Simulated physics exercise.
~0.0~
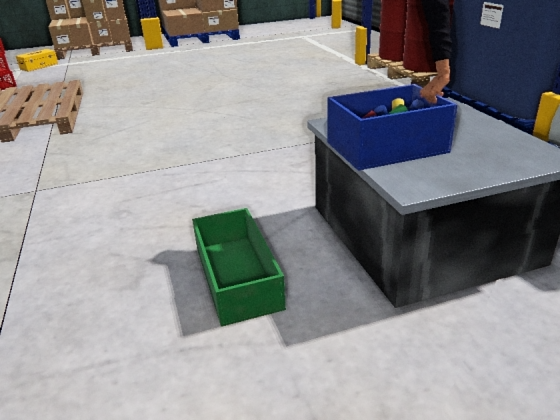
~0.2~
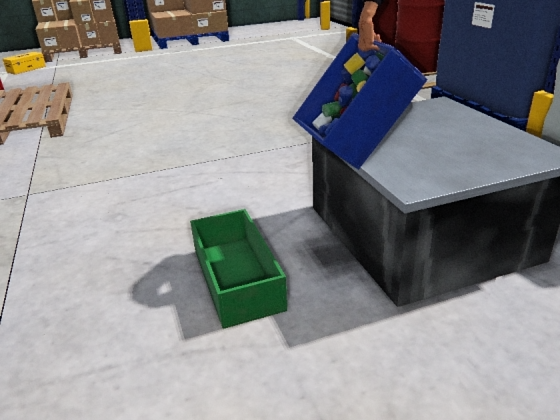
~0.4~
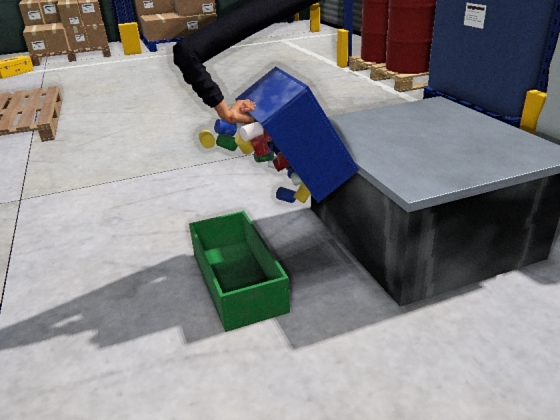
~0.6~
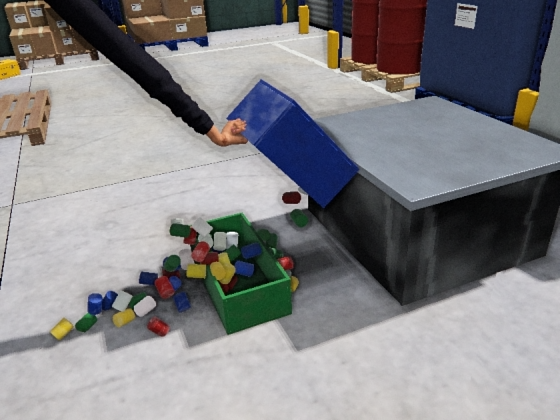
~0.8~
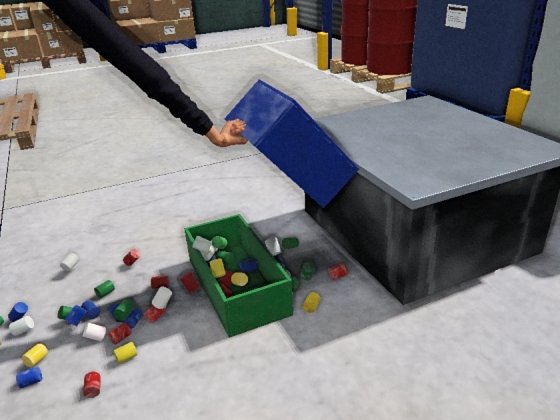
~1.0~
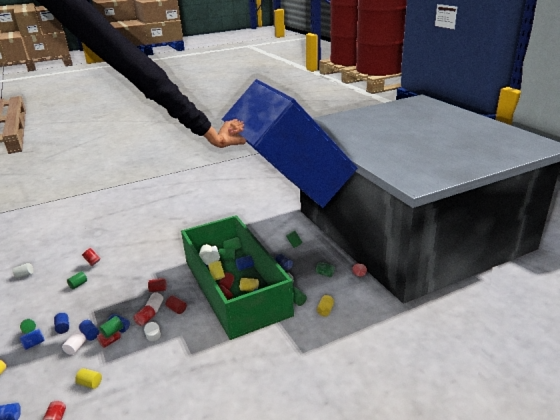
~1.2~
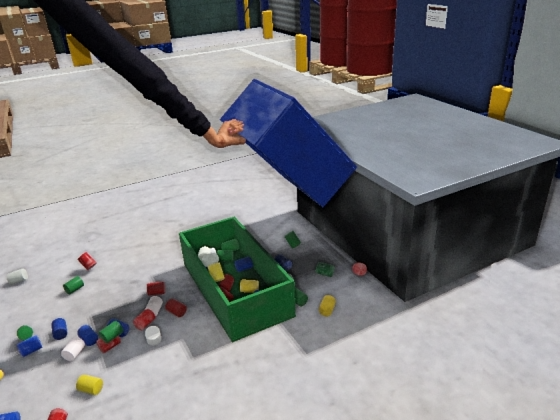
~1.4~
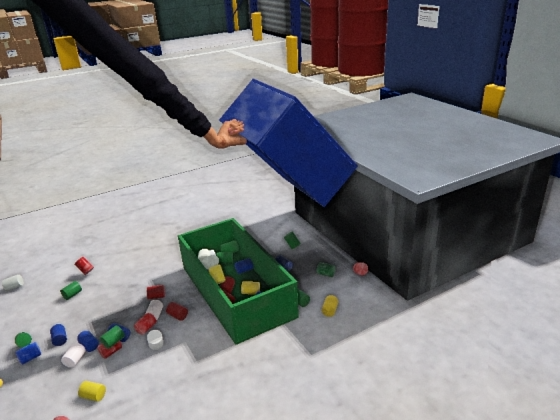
In this clip, a hand tips a blue box of small colourful cylindrical pieces over the edge of a bench toward a green bin on the floor, and the pieces pour out, some landing in the bin while most scatter across the floor, chiefly to the left.
